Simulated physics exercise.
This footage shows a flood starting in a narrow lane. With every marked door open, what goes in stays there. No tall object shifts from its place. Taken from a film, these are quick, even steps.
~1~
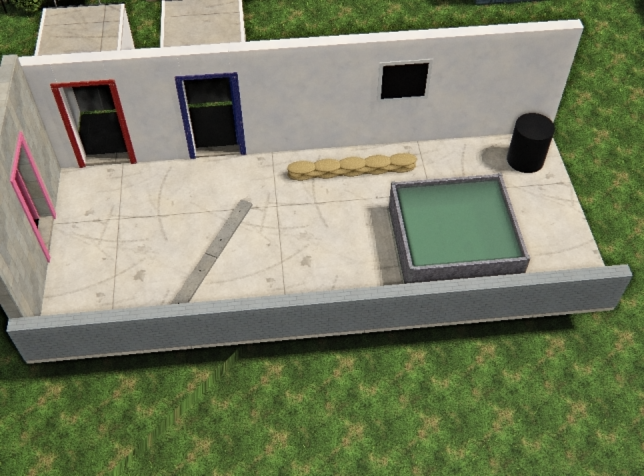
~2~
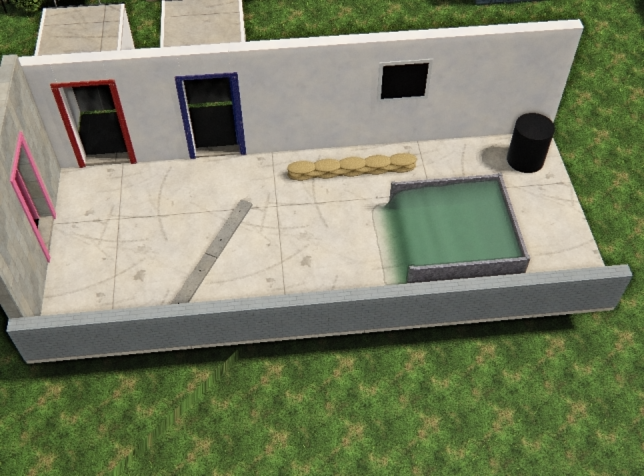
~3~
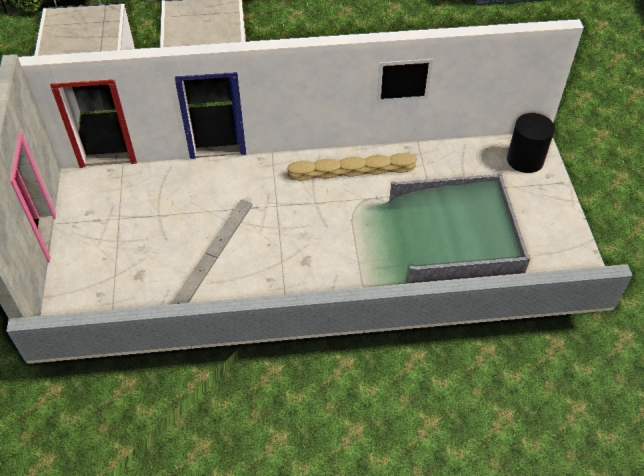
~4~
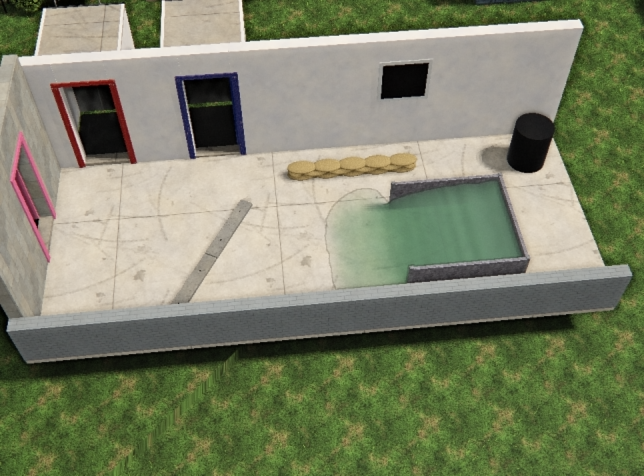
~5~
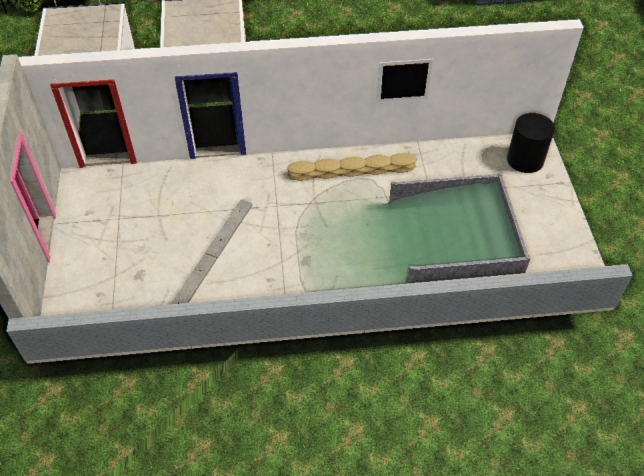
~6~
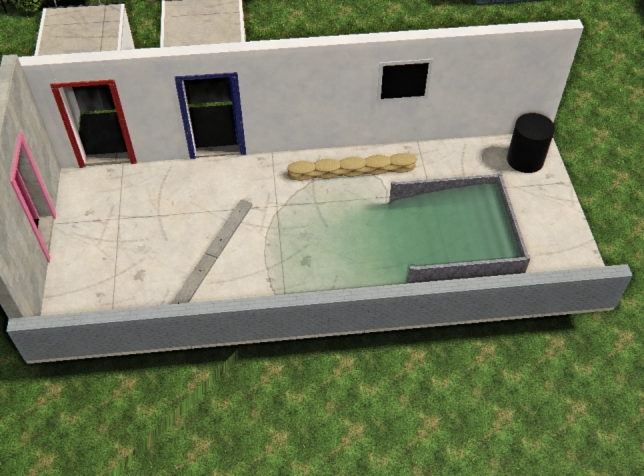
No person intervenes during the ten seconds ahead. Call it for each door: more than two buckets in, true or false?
Blue door true, red door true, pink door true.
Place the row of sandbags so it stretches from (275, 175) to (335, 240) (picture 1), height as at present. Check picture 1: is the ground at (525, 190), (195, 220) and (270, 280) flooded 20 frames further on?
One after the other: Dry, under water, wet.
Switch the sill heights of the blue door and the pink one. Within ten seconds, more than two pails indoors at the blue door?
If you ask me, blue stays within bounds.
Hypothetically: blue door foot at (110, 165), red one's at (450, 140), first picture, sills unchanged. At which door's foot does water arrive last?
Answer: The red one.
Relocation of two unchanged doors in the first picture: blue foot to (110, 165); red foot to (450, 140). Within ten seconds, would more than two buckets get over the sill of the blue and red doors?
Taking them in turn, the blue door crosses the line and the red door remains below the mark.
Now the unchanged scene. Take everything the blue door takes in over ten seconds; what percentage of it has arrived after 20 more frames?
It would be roughly 10 percent of the ten-second total.
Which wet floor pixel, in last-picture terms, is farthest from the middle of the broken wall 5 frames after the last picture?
About (158, 295).
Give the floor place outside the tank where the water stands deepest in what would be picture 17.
I'd go with (199, 291) as the deepest place.
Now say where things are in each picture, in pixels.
In the first picture, still water in the tank at (457, 222).
In the second picture, water pours out at (401, 240) and has run to (386, 205).
In the third picture, the front is at (367, 204), out from the gap at (401, 242).
In the fourth picture, water pours out at (401, 243) and has run to (347, 199).
In the fifth picture, water pours out at (401, 243) and has run to (308, 211).
In the sixth picture, water pours out at (401, 243) and has run to (272, 232).
A moment on, water covers 35 % of the floor; the blue door not reached, the red door not reached, the pink door not reached.
Next, water covers 55 % of the floor; the blue door wet at the sill, nothing in, the red door not reached, the pink door not reached.
Then, water covers 65 % of the floor; the blue door under two buckets in, the red door wet at the sill, nothing in, the pink door under two buckets in.
Later, water covers 70 % of the floor; the blue door over two buckets in, the red door over two buckets in, the pink door over two buckets in.
In the end, water covers 85 % of the floor; the blue door over two buckets in, the red door far over two buckets in, the pink door over two buckets in.
